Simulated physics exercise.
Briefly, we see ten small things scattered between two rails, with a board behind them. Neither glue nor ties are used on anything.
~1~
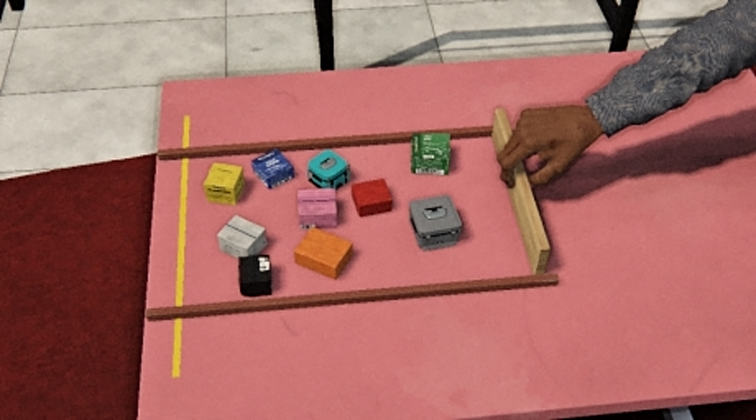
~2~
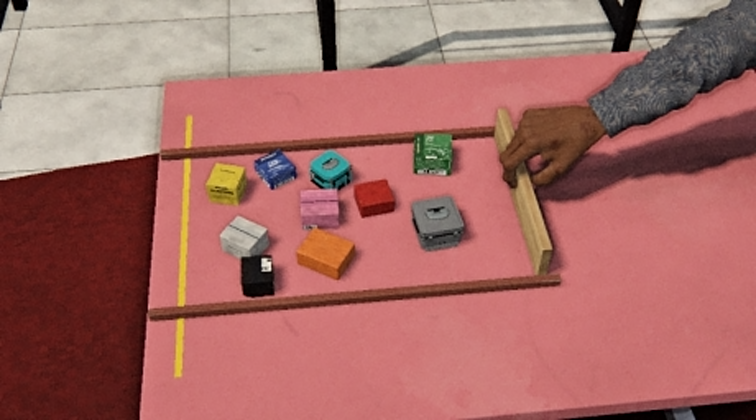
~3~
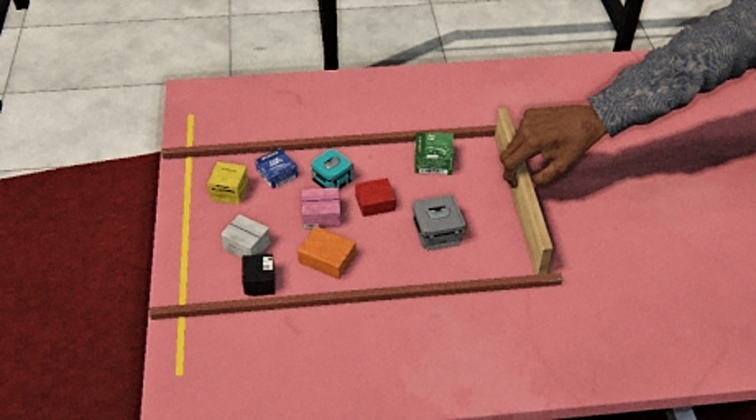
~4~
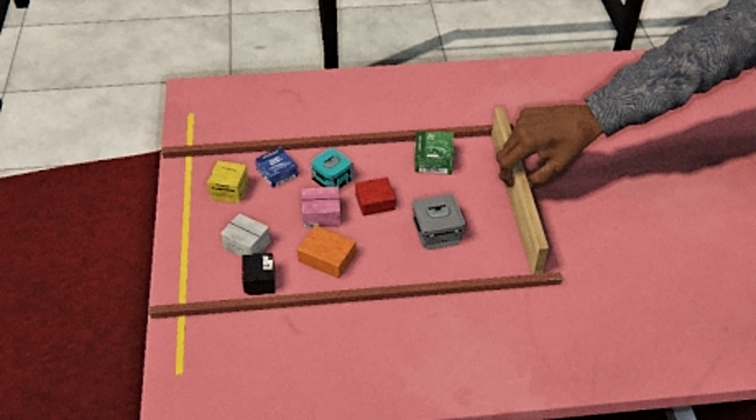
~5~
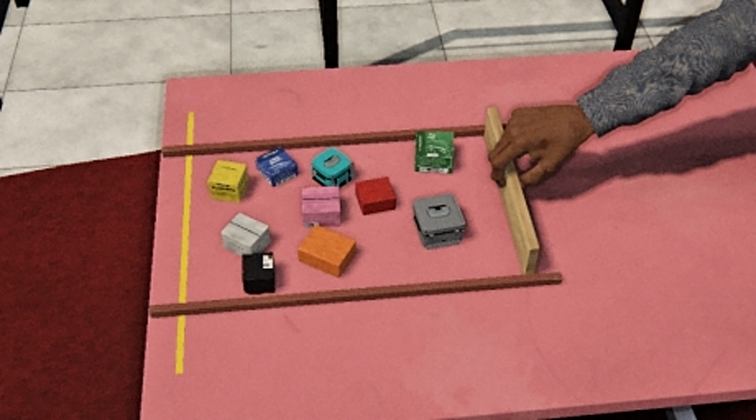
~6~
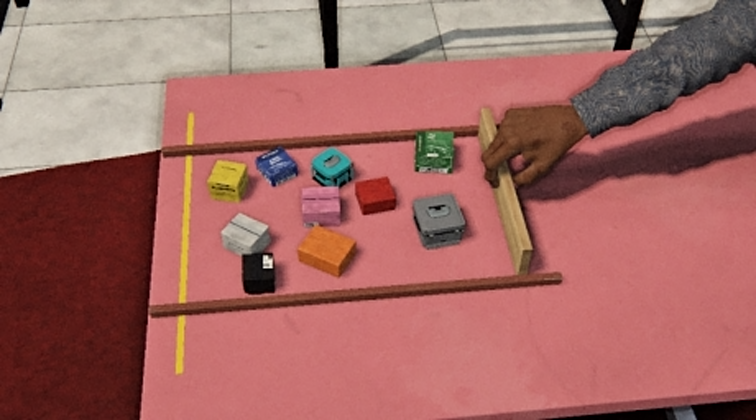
A wooden board, gripped by a hand reaching in from the right, stands across a pink tabletop seen from above at an angle, with pale tiles and dark red flooring beyond. Between two brown rails sit ten small boxes and blocks, yellow, white and black nearest the yellow line at left, green and grey nearest the board. After a slight early shift of the view, the hand slides the board a little leftward while the objects stay still.
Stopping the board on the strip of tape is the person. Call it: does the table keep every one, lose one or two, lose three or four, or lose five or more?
It loses five or more.
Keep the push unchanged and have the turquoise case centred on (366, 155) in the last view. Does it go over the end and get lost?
From that start, the turquoise case goes.
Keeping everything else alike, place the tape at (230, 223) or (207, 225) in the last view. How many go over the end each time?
Counts per try: 1; 6.
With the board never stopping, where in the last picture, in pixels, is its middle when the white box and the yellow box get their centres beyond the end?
The white box gives roughly (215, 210), the yellow box roughly (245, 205).
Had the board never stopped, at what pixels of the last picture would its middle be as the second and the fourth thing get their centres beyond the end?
Roughly (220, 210) and then roughly (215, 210).
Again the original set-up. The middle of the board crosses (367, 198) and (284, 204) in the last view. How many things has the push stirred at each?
I get 7 at the one place and 10 at the other.
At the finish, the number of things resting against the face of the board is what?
The count comes out at 4.
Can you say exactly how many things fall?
That totals 6.
A little later, none off yet; yellow box at rest near (229, 181); white box at rest near (246, 237); black box at rest near (259, 274).
Next, none off yet; yellow box shifted about its own width near (195, 184); white box shifted about its own width near (218, 240); black box shifted about its own width near (223, 282).
When it is over, the number that fall off is five or more; down, turquoise case, pink box, blue box, black box, white box and yellow box.
